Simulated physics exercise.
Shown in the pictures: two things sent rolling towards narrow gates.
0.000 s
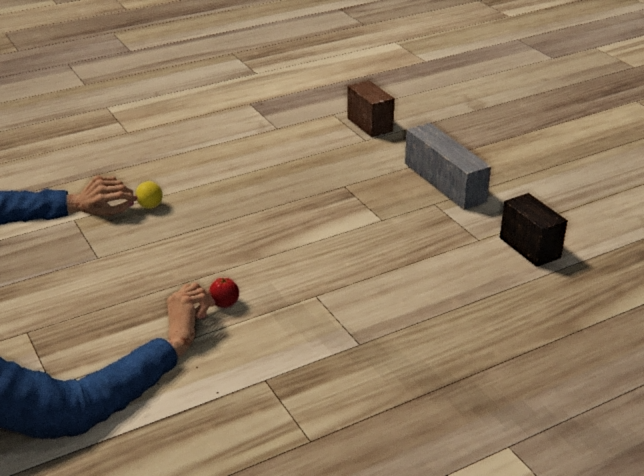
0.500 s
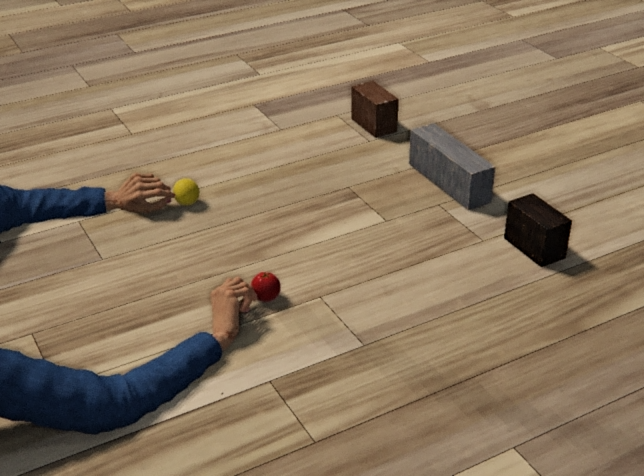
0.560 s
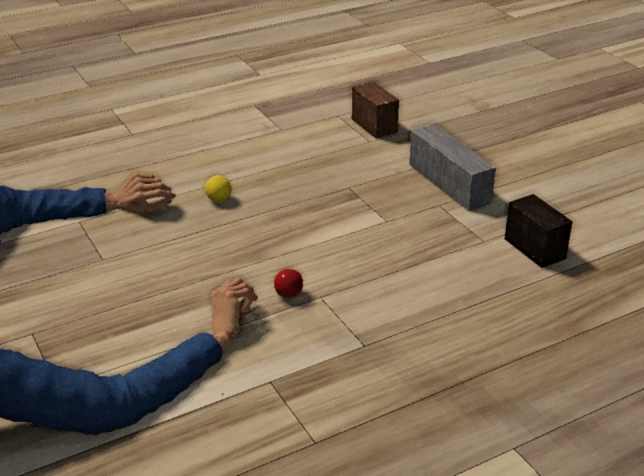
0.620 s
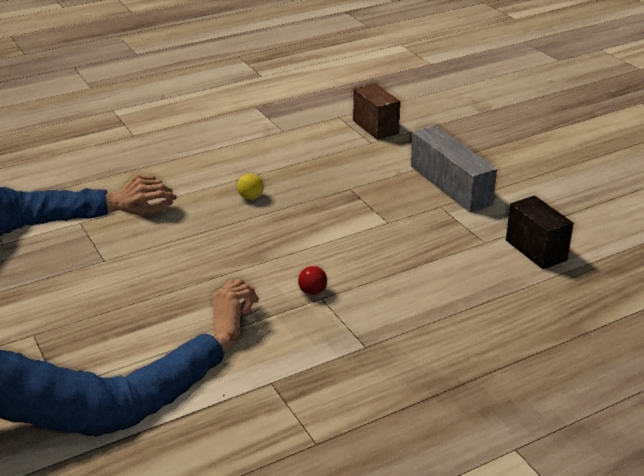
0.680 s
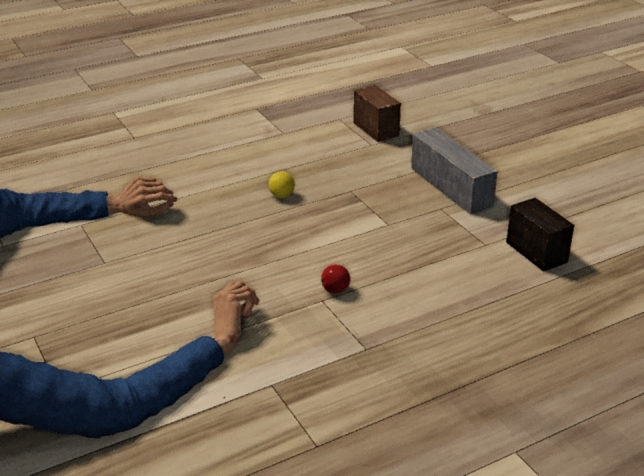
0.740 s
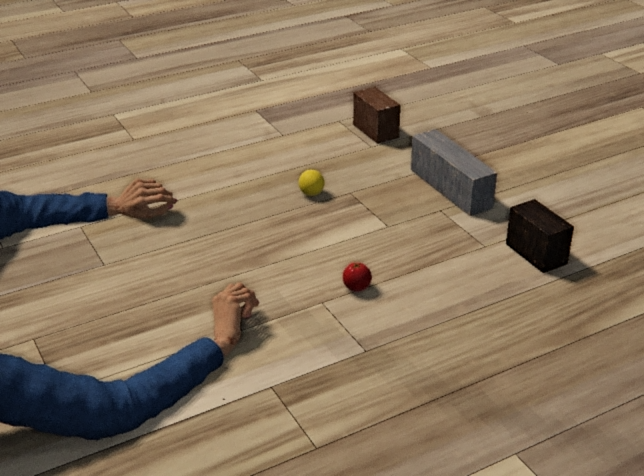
A yellow ball and a red ball, pushed forward by two blue-sleeved hands that let go and stay behind, roll rightward across a wooden floor, the yellow one moving faster, with three spaced blocks standing ahead of them.
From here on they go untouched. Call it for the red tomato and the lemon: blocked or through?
Red tomato - blocked; lemon - blocked.
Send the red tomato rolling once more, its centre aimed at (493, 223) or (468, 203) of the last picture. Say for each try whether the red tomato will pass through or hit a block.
One after another: It rolls through; bounces off.
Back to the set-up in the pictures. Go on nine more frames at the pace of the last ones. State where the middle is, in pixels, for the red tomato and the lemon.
Red tomato: (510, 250); lemon: (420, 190).
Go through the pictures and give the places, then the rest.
The first picture shows red tomato (224, 293) under the hand; lemon (149, 195) under the hand; black block (533, 230).
The second picture shows red tomato (266, 287); lemon (186, 192).
The third picture shows red tomato (289, 284); lemon (218, 189).
The fourth picture shows red tomato (313, 281); lemon (251, 187).
The fifth picture shows red tomato (336, 279); lemon (282, 185).
The sixth picture shows red tomato (357, 277); lemon (311, 183); grey block (452, 171).
By 1.04 s, red tomato heading on near (462, 258); lemon coming back near (411, 177).
By 1.62 s, red tomato coming back near (517, 267); lemon coming back near (430, 210).
When it is over (2.3 s), the red tomato is stopped; the lemon is stopped.
